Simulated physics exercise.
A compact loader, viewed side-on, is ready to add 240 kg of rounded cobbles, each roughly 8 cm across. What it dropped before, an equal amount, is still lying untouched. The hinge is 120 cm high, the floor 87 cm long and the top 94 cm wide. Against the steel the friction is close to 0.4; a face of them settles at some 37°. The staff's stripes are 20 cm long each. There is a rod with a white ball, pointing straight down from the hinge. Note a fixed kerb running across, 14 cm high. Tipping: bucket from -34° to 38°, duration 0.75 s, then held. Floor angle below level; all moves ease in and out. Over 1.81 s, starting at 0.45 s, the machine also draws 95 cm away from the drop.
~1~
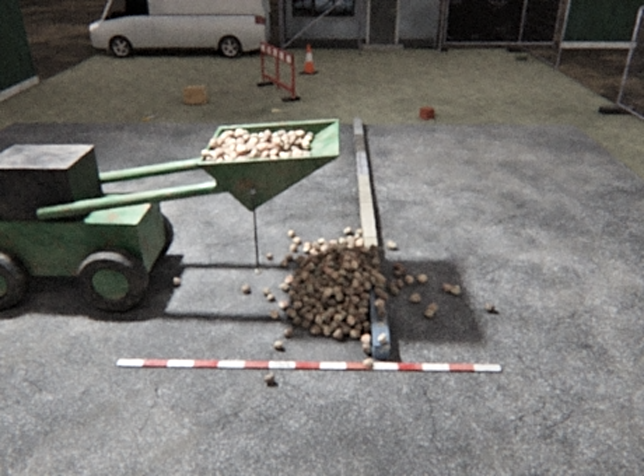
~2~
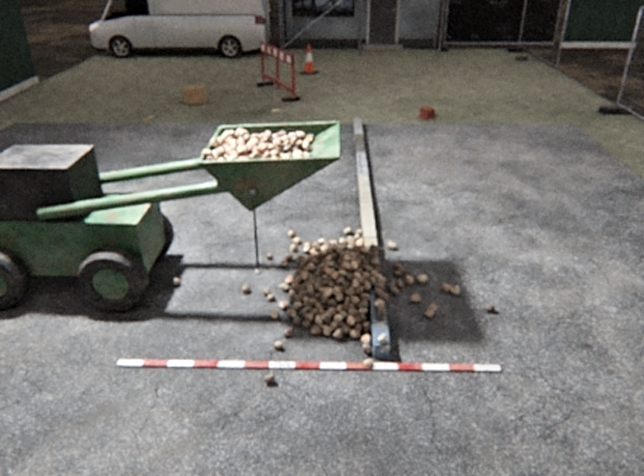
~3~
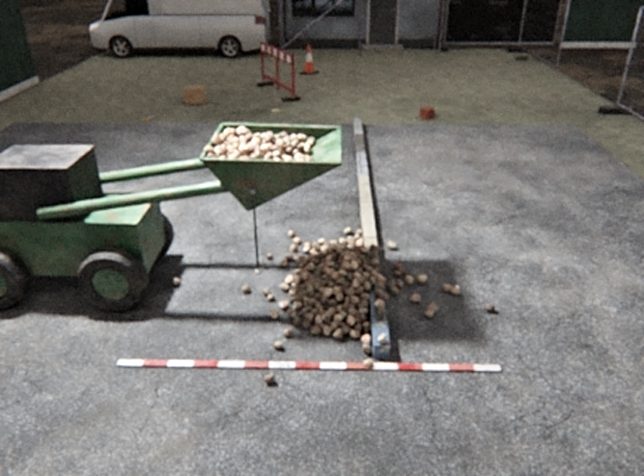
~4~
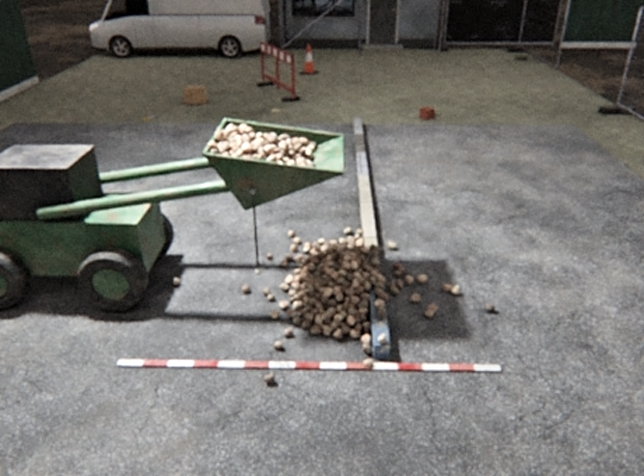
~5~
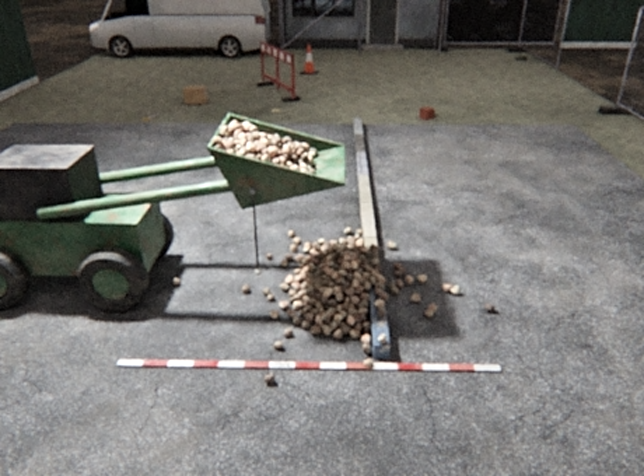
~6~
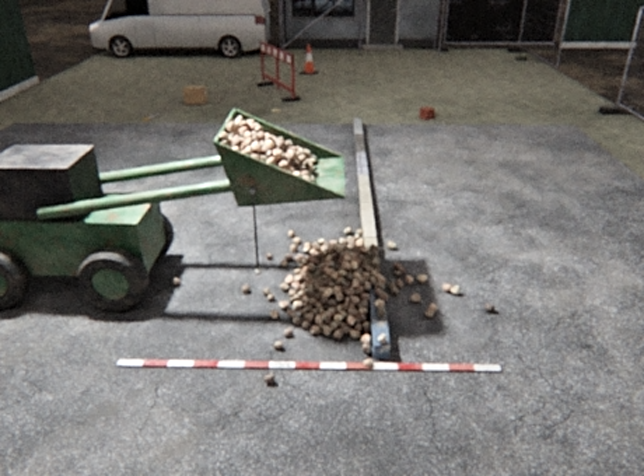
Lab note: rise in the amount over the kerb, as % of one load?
Approximately 8 %.
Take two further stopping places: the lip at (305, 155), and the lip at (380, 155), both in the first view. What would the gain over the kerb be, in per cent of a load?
First some 0, then 45 per cent.
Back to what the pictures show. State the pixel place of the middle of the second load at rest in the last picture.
They come to rest centred about (325, 272).
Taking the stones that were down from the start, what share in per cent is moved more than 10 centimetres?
Roughly 10 percent.
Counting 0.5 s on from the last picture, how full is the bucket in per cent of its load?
Estimate: 75 % remaining inside, roughly.
Then, 0.2 s after the last picture the floor is at 27°; in per cent of one load, 100 in the bucket, 96 on this side of the kerb, 4 over the kerb; the foremost stones are at (438, 295).
Then, 0.5 s after the last picture the floor is at 38°; in per cent of one load, 75 in the bucket, 122 on this side of the kerb, 4 over the kerb; the foremost stones are at (438, 295).
Then, 2.4 s after the last picture the floor is at 38°; in per cent of one load, 0 in the bucket, 189 on this side of the kerb, 12 over the kerb; the foremost stones are at (450, 294).
Then, 4.9 s after the last picture the floor is at 38°; in per cent of one load, 0 in the bucket, 189 on this side of the kerb, 12 over the kerb; the foremost stones are at (450, 294). Net gain over the kerb, 8.
